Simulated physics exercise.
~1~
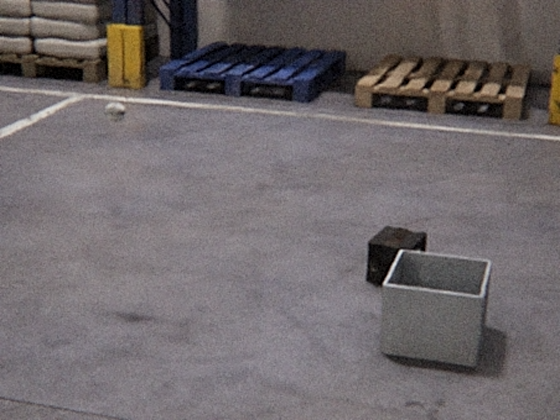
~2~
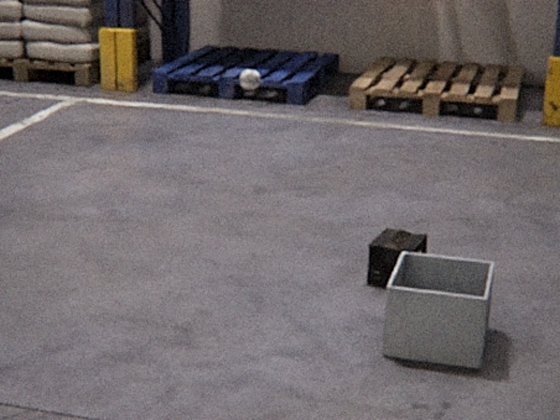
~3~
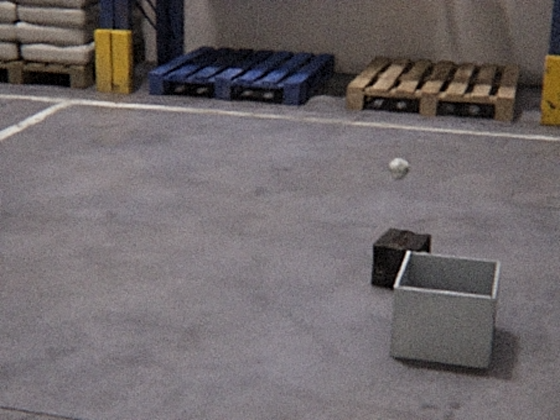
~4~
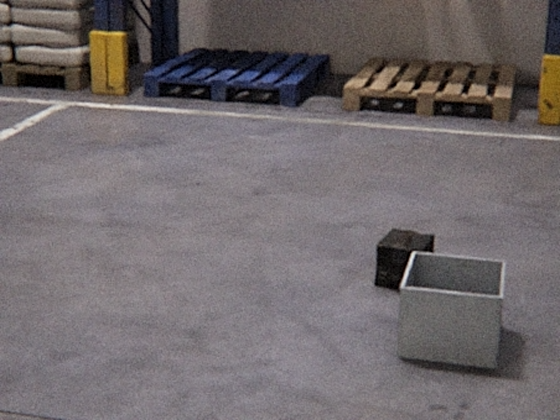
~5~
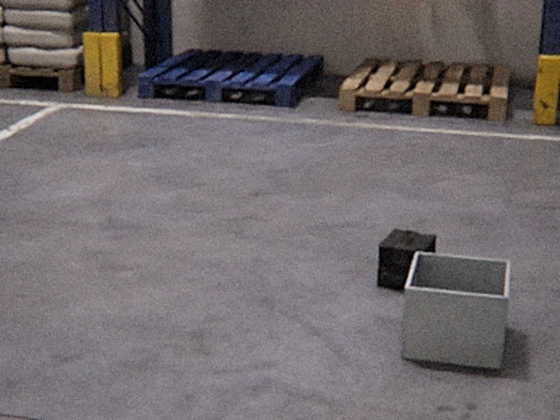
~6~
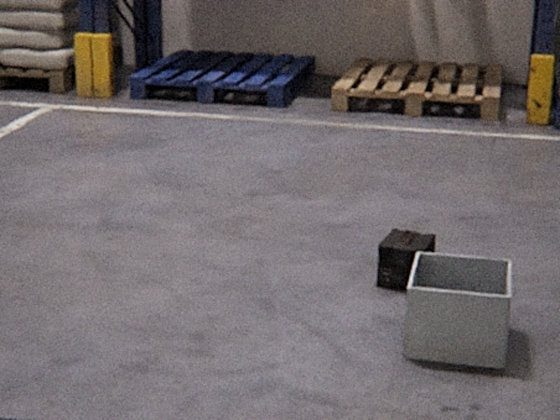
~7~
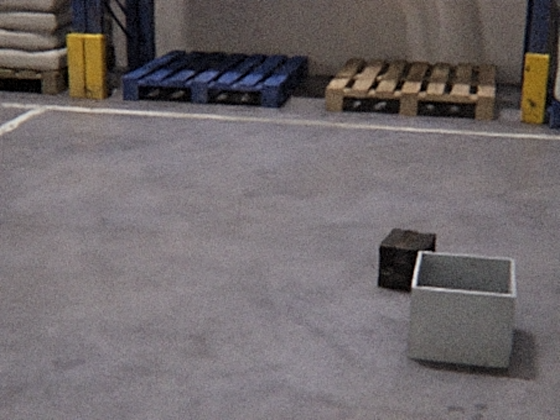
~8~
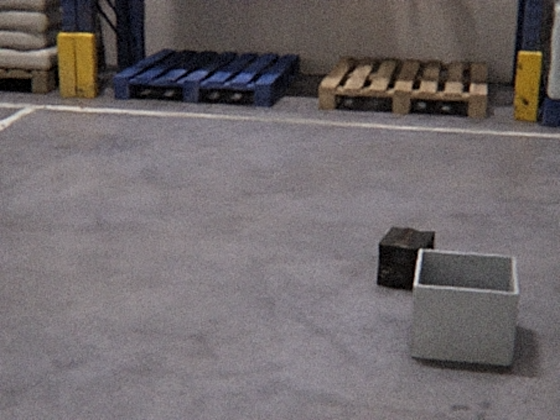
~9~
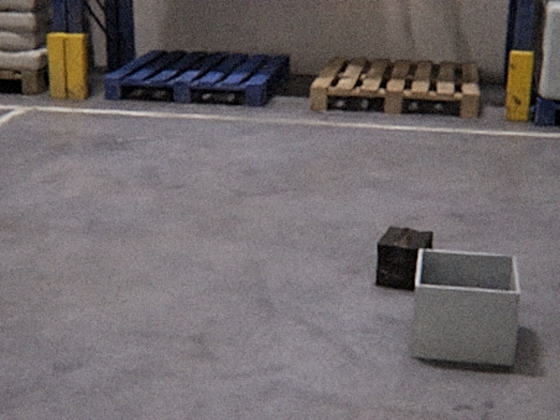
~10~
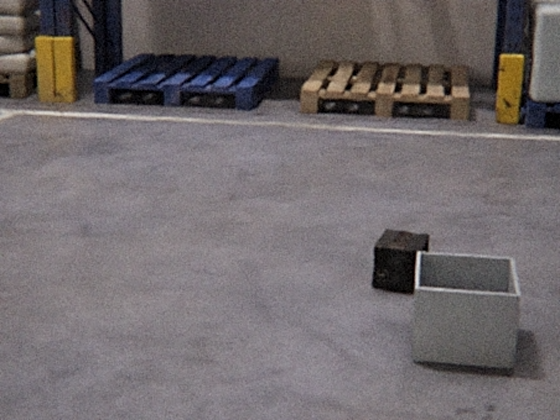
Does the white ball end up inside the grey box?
Yes, the ball finishes inside the box. It comes down toward the box and is not seen on the floor afterwards.
On a warehouse floor, a white ball flies right and drops into a grey box.
